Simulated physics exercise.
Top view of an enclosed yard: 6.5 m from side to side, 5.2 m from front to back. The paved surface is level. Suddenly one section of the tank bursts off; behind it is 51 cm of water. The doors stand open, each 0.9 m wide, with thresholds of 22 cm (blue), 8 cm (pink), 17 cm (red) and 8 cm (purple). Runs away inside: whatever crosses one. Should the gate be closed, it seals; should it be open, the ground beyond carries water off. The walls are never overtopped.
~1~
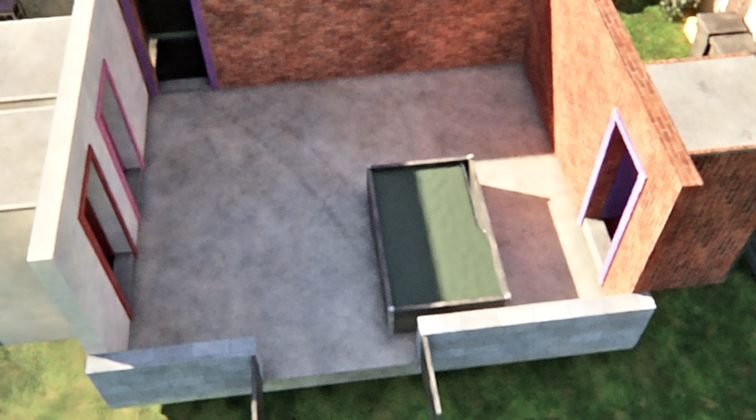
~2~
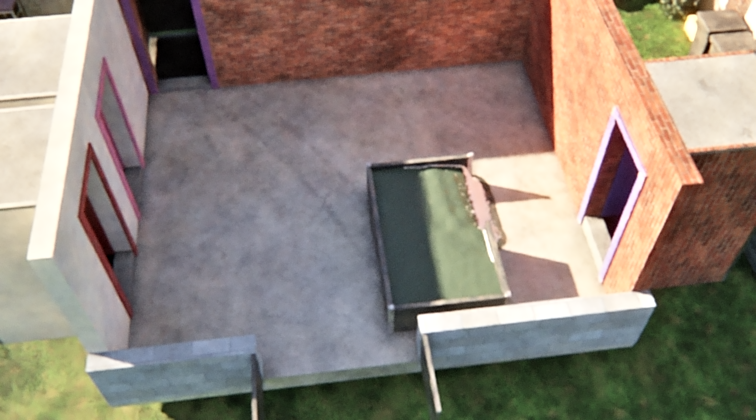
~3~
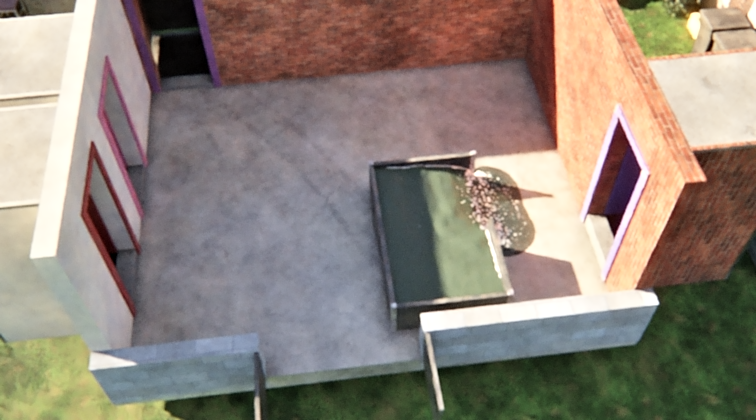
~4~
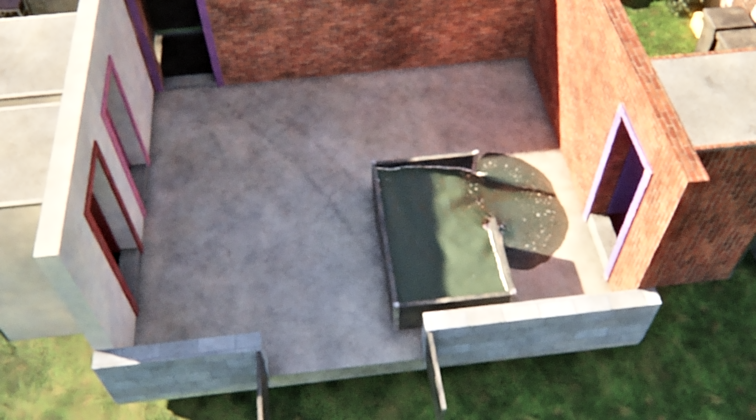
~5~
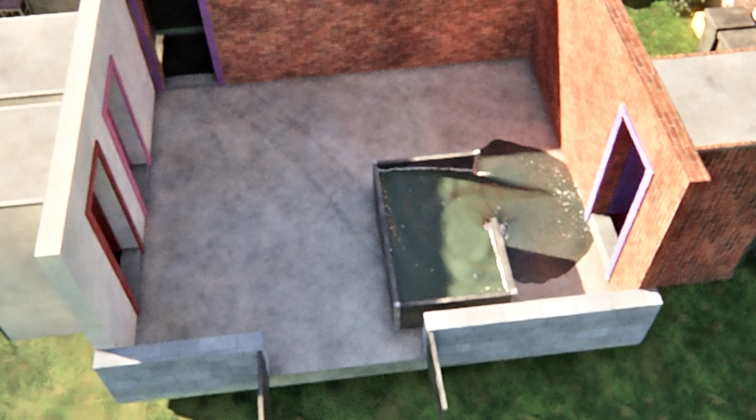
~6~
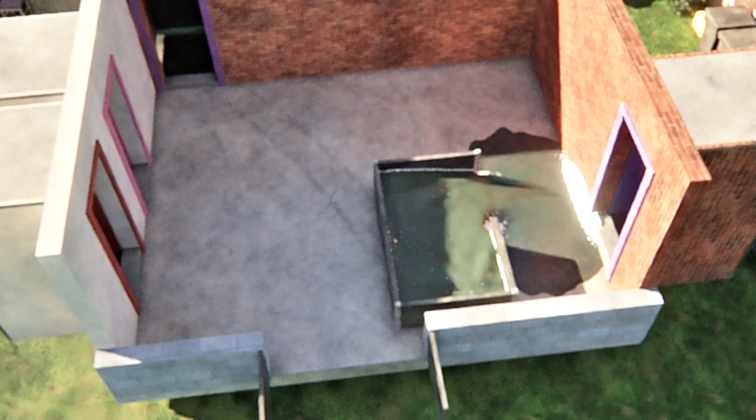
The video shows a walled yard from above, where the right side of a dark rectangular tank of greenish water breaks open and water pours out, spreading across the paved floor to the brick wall on the right.
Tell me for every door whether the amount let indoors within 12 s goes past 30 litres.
Blue door: Lags behind the figure. Pink door: Lags behind the figure. Red door: Lags behind the figure. Purple door: Lags behind the figure.
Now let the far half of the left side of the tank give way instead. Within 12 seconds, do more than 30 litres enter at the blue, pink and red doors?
Blue short, pink beyond, red short.
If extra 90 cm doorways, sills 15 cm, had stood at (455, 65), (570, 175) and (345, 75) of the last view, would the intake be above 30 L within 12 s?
Note, doorways in listed order: Stays short, goes beyond, stays short.
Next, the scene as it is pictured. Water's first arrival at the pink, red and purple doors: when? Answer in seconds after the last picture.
The front reaches pink at 5.0 s, red at 6.0 s, purple at 3.8 s.
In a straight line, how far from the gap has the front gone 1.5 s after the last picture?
I'd put it close to 3.4 m.
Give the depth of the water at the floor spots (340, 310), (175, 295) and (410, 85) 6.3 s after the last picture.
Spot one 1 cm, spot two 1 cm, spot three 7 cm.
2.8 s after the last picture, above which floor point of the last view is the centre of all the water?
The water's centre sits at about (484, 199).
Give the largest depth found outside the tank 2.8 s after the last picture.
About 23 cm at most.
Then, 0.7 s after the last picture water covers 15 % of the floor and is deepest (34 cm) near (570, 193); blue door 22 cm at the sill, 1 L in, pink door not reached, red door not reached, purple door not reached.
Then, 1.5 s after the last picture water covers 20 % of the floor and is deepest (32 cm) near (522, 58); blue door 18 cm at the sill, 3 L in, pink door not reached, red door not reached, purple door not reached.
Then, 2.8 s after the last picture water covers 35 % of the floor and is deepest (23 cm) near (614, 319); blue door 16 cm at the sill, 4 L in, pink door not reached, red door not reached, purple door not reached.
Then, 6.3 s after the last picture water covers 75 % of the floor and is deepest (14 cm) near (517, 73); blue door 8 cm at the sill, 4 L in, pink door 7 cm at the sill, 0 L in, red door 2 cm at the sill, 0 L in, purple door 5 cm at the sill, 0 L in.
Then, 11.3 s after the last picture water covers 95 % of the floor and is deepest (9 cm) near (134, 374); blue door 5 cm at the sill, 4 L in, pink door 6 cm at the sill, 0 L in, red door 5 cm at the sill, 0 L in, purple door 6 cm at the sill, 1 L in.
